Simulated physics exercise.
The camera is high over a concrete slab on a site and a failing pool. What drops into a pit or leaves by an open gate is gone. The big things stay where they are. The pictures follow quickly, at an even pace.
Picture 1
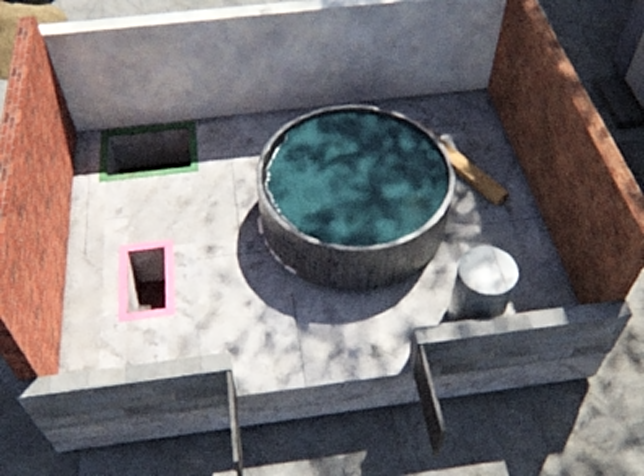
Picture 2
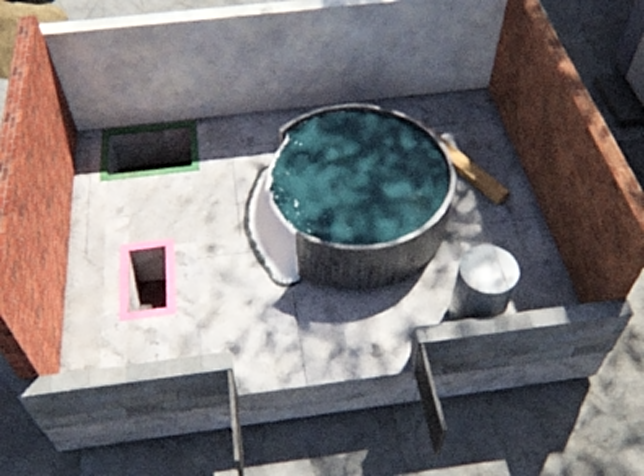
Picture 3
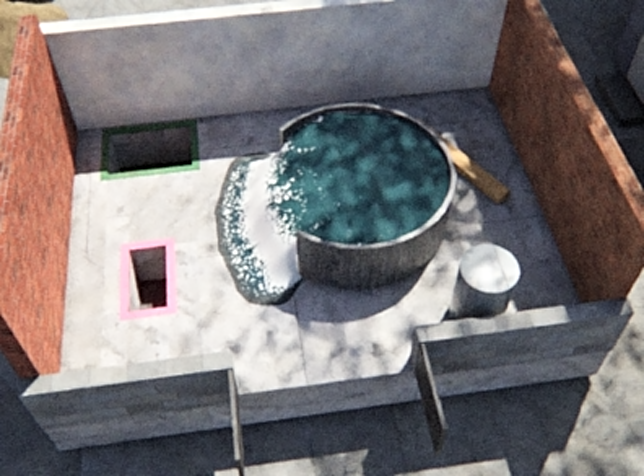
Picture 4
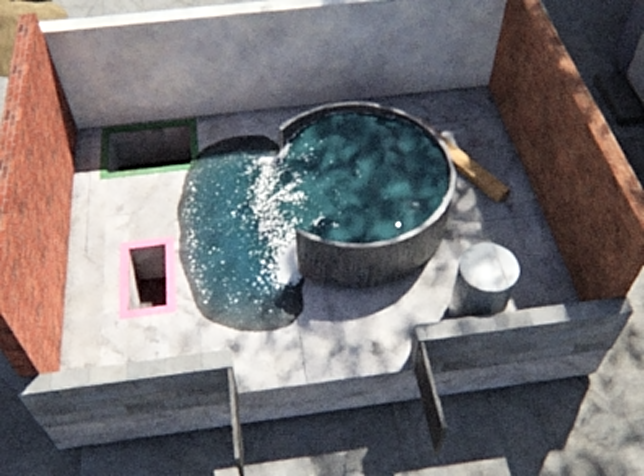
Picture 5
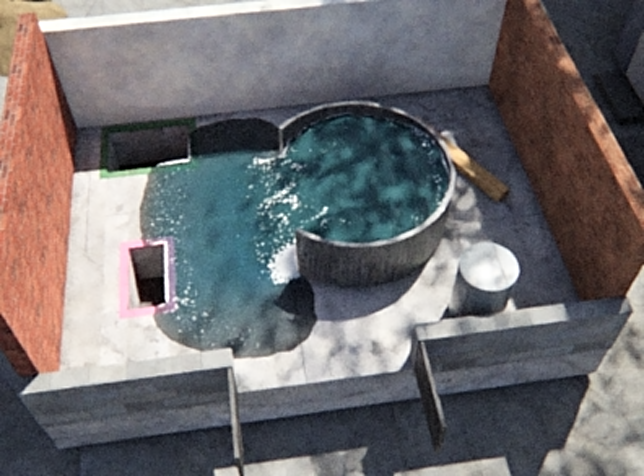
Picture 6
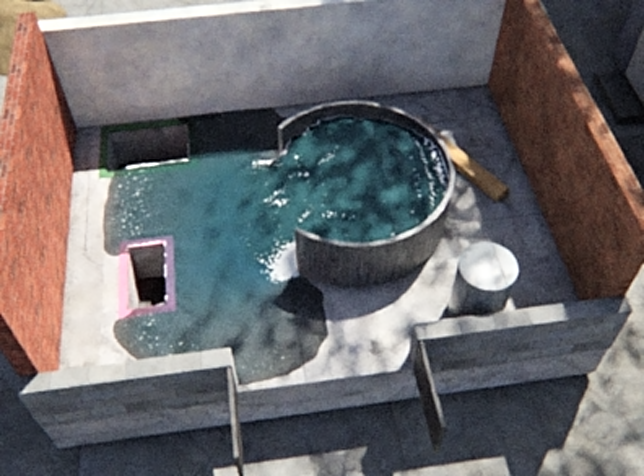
A round tank of teal water stood whole on a walled slab, then its left side gave way and water poured out, spreading left across the concrete and around the pink-edged and green-edged pits.
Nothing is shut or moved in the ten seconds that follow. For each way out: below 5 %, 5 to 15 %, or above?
The gate takes less than 5 %; the green pit takes more than 15 %; the pink pit takes more than 15 %.
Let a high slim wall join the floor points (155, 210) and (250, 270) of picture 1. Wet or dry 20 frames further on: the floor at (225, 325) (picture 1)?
There: Under water.
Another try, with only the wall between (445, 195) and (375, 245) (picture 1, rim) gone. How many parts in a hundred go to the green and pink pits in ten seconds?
Roughly, in per cent: Green 14, pink 6.
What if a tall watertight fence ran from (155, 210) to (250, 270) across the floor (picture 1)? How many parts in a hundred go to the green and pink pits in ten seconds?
In per cent: Green 60, pink 6.
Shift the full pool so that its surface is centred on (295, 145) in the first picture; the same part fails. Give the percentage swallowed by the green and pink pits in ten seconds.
Parts in a hundred: Green 50, pink 20.
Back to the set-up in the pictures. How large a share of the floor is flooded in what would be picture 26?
Close to 50 %.
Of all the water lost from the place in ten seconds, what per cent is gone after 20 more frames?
Roughly 55 per cent.
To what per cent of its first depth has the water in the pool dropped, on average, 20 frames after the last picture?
Near 24 in a hundred.
A moment on, water covers 45 % of the floor; the gate 0 %, the green pit 4 %, the pink pit 7 %.
Next, water covers 50 % of the floor; the gate 1 %, the green pit 10 %, the pink pit 14 %.
Then, water covers 50 % of the floor; the gate 1 %, the green pit 20 %, the pink pit 25 %.
Later, water covers 70 % of the floor; the gate 2 %, the green pit 29 %, the pink pit 37 %.
In the end, water covers 70 % of the floor; the gate 2 %, the green pit 34 %, the pink pit 45 %.
